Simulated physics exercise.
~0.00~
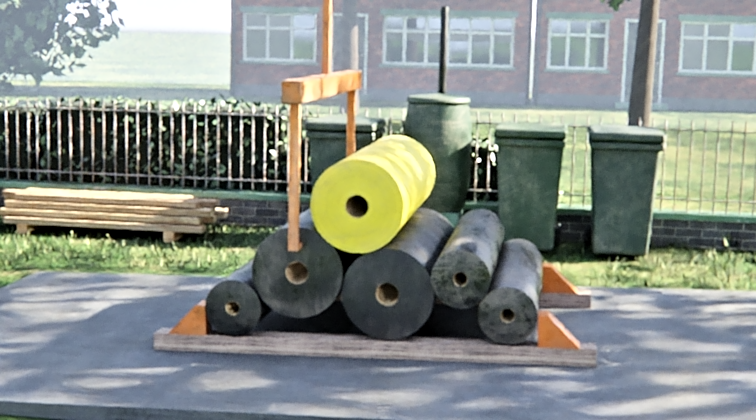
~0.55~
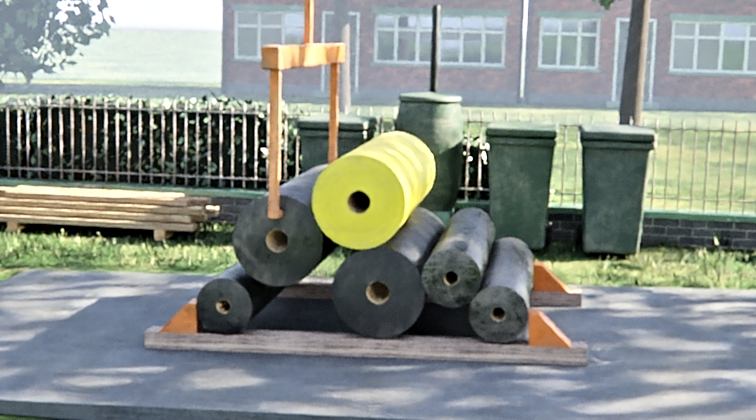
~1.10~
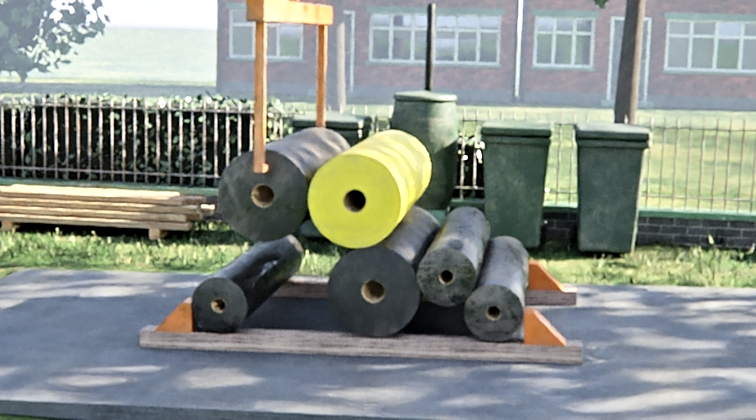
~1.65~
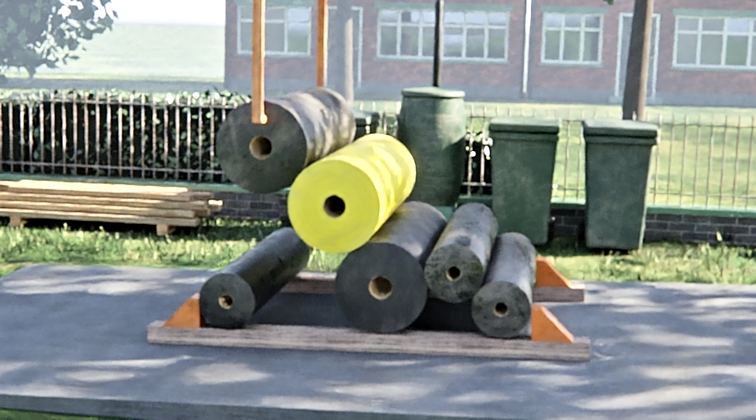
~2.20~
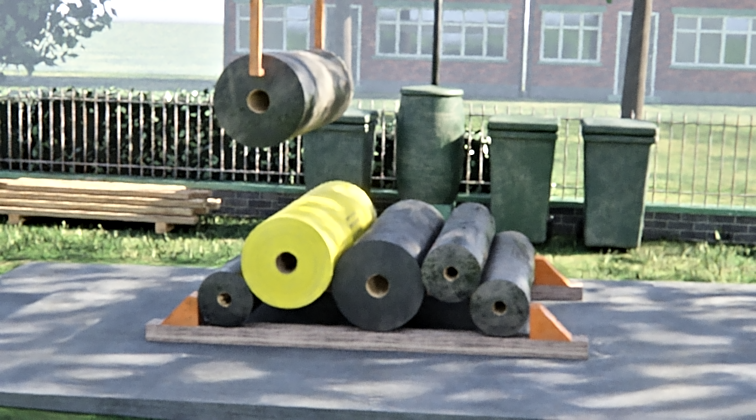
A dark roll hooked on an orange lifting frame rose steadily out of a small stack, nudging the yellow roll on top slightly, and then the yellow one rolled down to the left and settled in the gap while the lifted roll hung above.
